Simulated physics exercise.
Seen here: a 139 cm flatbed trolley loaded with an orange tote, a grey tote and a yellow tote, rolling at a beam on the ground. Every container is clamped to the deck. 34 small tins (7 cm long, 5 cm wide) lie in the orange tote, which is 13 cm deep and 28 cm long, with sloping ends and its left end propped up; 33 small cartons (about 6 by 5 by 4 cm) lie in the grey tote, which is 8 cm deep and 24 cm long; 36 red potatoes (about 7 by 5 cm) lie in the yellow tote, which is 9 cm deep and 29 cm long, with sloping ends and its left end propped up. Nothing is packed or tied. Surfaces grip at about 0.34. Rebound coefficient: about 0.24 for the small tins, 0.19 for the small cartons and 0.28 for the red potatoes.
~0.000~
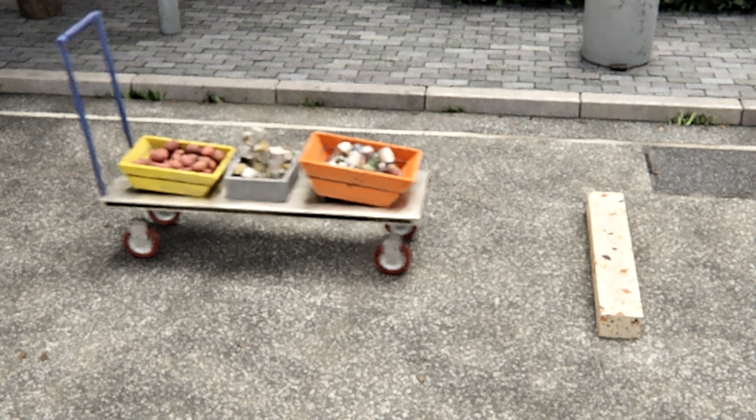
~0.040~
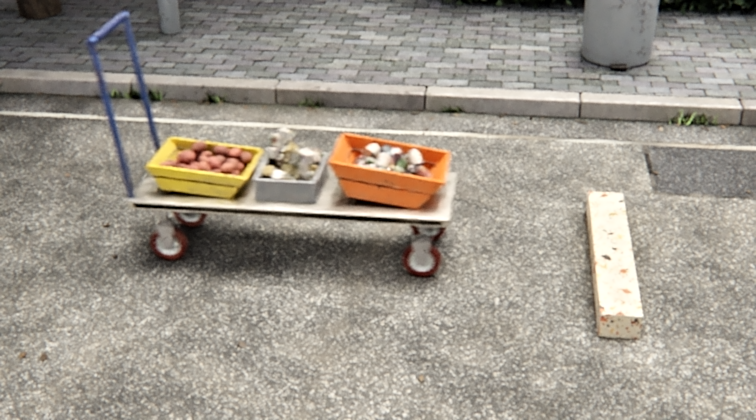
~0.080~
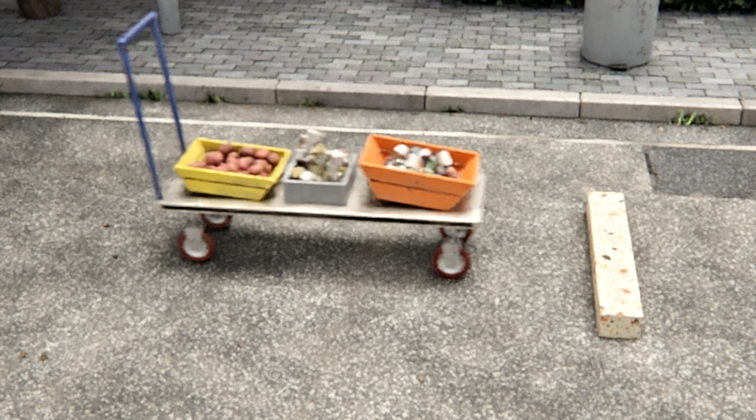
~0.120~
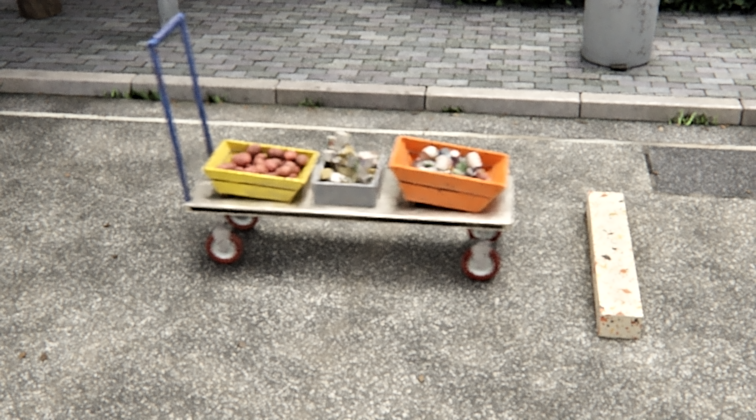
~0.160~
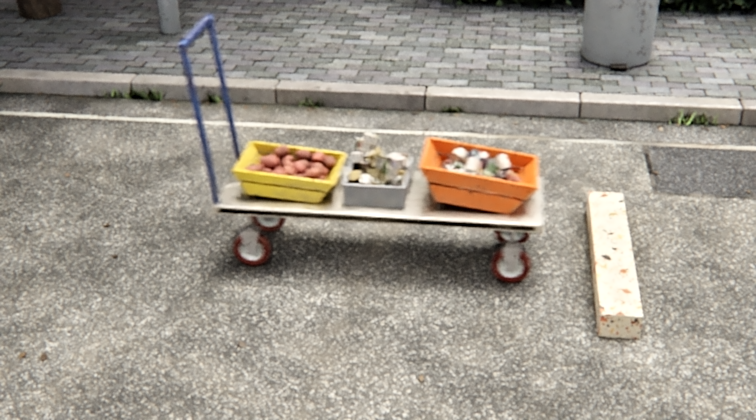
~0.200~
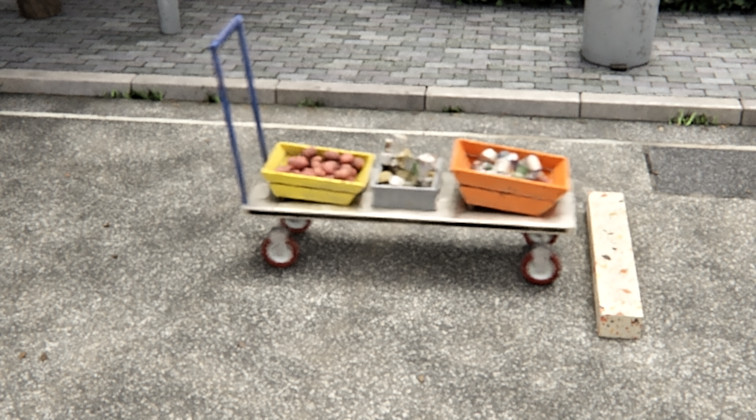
A flatbed trolley with a blue handle and red-rimmed wheels stands on grey asphalt, seen from slightly above and side-on, with a kerb and paved walkway behind. It carries a yellow tote of red potatoes at left, a grey tote of small cartons in the middle and an orange tote of small tins at right. The trolley rolls steadily rightward, drawing close to a pale speckled beam, while the loads ride along and the camera stays still.
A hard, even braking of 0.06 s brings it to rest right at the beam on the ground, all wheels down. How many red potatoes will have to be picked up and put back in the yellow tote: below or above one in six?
It sheds more than a sixth of them.
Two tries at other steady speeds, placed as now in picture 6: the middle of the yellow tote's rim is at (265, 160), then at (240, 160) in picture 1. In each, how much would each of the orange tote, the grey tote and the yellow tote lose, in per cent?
Orange tote 0 then 0, grey tote 10 then 20, yellow tote 0 then 10 per cent.
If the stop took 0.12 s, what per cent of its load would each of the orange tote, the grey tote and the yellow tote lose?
In that case orange tote 40, grey tote 30, yellow tote 40 per cent.
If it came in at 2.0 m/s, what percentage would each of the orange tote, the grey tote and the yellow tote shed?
In that case orange tote 10, grey tote 20, yellow tote 20 per cent.
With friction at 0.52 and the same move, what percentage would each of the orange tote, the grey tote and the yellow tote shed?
Then orange tote 30, grey tote 20, yellow tote 40 per cent.
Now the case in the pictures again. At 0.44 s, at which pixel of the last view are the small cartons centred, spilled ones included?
Near (461, 178).
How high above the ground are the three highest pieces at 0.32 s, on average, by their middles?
Roughly 54 cm.
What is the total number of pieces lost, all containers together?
Roughly 40 in all.
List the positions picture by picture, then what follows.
In the first picture (we follow the rim corner now nearest the camera), yellow tote at (215, 176); orange tote at (412, 180); 78 cm still to roll; nothing out yet.
The second picture shows yellow tote at (244, 178); orange tote at (442, 182); 65 cm still to roll.
The third picture shows yellow tote at (273, 179); orange tote at (473, 183); 53 cm still to roll.
The fourth picture shows yellow tote at (302, 181); orange tote at (504, 185); 40 cm still to roll.
The fifth picture shows yellow tote at (332, 183); orange tote at (536, 187); 27 cm still to roll.
The sixth picture shows yellow tote at (362, 184); orange tote at (567, 188); 15 cm still to roll; nothing out yet.
After 0.22 s, it begins to slow.
After 0.32 s, 0 of 34 out of the orange tote, 6 of 33 out of the grey tote and 2 of 36 out of the yellow tote.
After 0.44 s, 9 of 34 out of the orange tote, 6 of 33 out of the grey tote and 14 of 36 out of the yellow tote.
After 0.67 s, 15 of 34 out of the orange tote, 9 of 33 out of the grey tote and 17 of 36 out of the yellow tote.
When it is over (at 1.17 s), 15 of 34 out of the orange tote, 9 of 33 out of the grey tote and 17 of 36 out of the yellow tote. Asked share, 17 of 36, 47 per cent.
